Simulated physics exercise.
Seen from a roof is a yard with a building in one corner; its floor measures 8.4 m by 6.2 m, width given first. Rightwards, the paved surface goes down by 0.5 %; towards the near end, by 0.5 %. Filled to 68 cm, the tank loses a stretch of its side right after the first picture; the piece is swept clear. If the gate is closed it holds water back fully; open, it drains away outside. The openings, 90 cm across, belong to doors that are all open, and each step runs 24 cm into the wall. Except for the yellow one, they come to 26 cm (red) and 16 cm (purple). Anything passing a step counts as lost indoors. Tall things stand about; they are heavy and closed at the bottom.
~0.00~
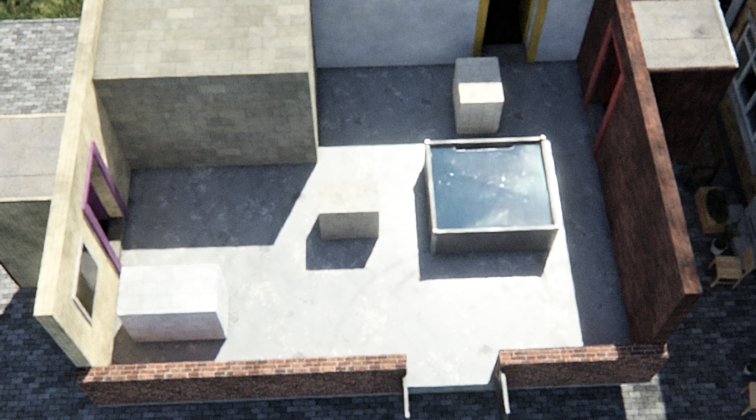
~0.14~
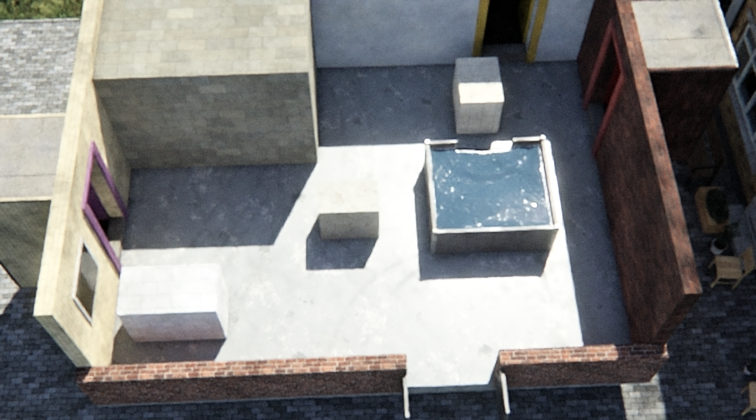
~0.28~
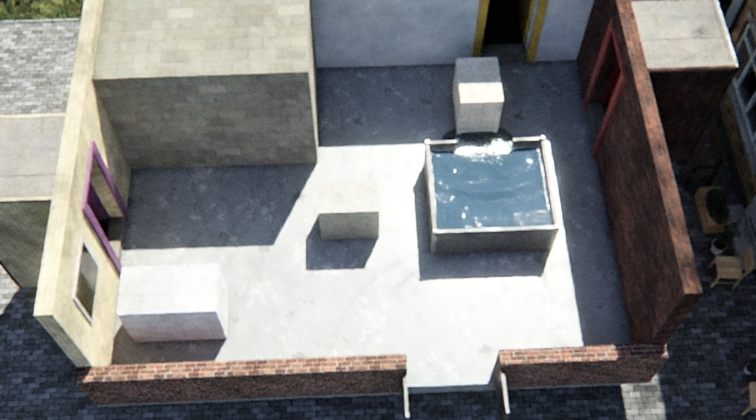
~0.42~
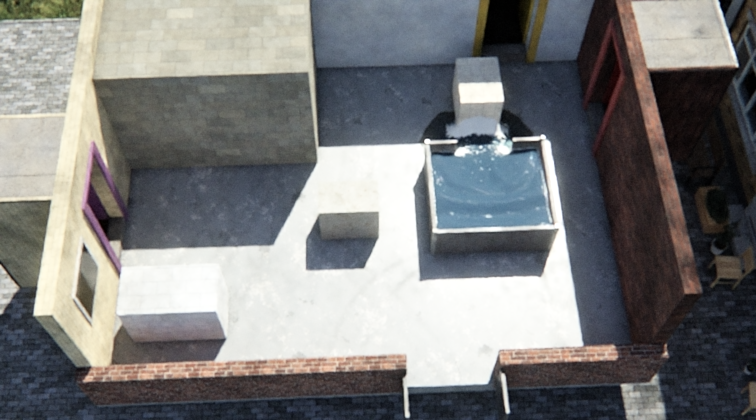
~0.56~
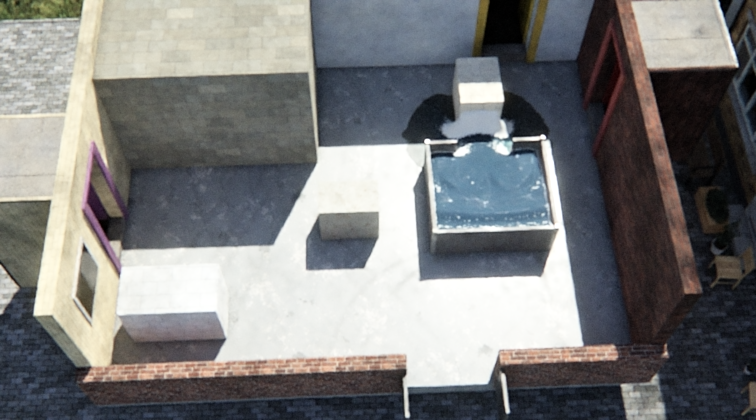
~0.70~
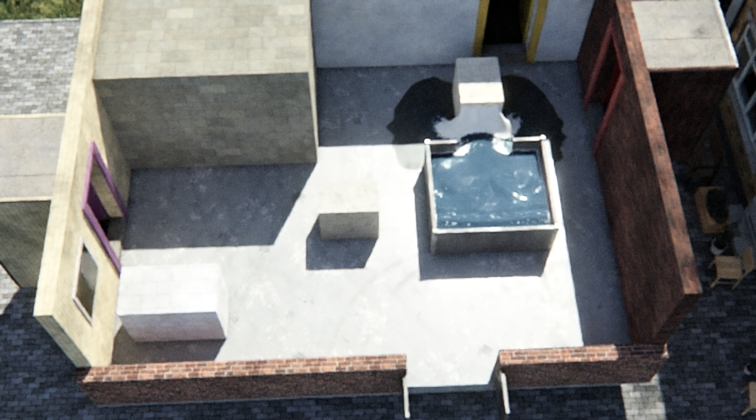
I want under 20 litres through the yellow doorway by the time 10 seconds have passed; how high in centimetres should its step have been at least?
I would say 7.5 cm.
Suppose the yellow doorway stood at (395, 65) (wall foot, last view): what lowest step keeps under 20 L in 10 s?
About 11.0 cm.
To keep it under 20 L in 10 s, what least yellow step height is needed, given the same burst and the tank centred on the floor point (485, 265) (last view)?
About 9.5 cm.
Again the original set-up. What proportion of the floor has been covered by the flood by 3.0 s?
Approximately 40 %.
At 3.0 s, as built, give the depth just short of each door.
Lab note, cm: Yellow 11; red 18; purple 0.
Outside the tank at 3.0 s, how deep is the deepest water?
Roughly 30 cm.
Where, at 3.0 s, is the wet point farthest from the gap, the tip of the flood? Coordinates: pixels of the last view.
In the last picture, around (230, 229).
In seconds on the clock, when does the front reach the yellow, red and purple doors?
It gets to yellow at 1.1 s, to red at 1.2 s, and to purple at 5.0 s.
After 1.4 s water covers 25 % of the floor, deepest (50 cm) near (478, 135); 4 cm at the yellow door, 0 litres in over its 25 cm step.
After 3.0 s water covers 40 % of the floor, deepest (30 cm) near (479, 143); 11 cm at the yellow door, 0 litres in over its 25 cm step.
After 10.0 s water covers 85 % of the floor, deepest (10 cm) near (374, 206); 8 cm at the yellow door, 0 litres in over its 25 cm step.
At the yellow door as built, the water arrived by 1.1 s and peaked near 13 cm at 2.6 s.
Run again over the same 10 s with other heights there, 27 litres in over 7 cm, 7 litres over 9.5 cm. The limit of 20 litres is kept from about 7.5 cm up.
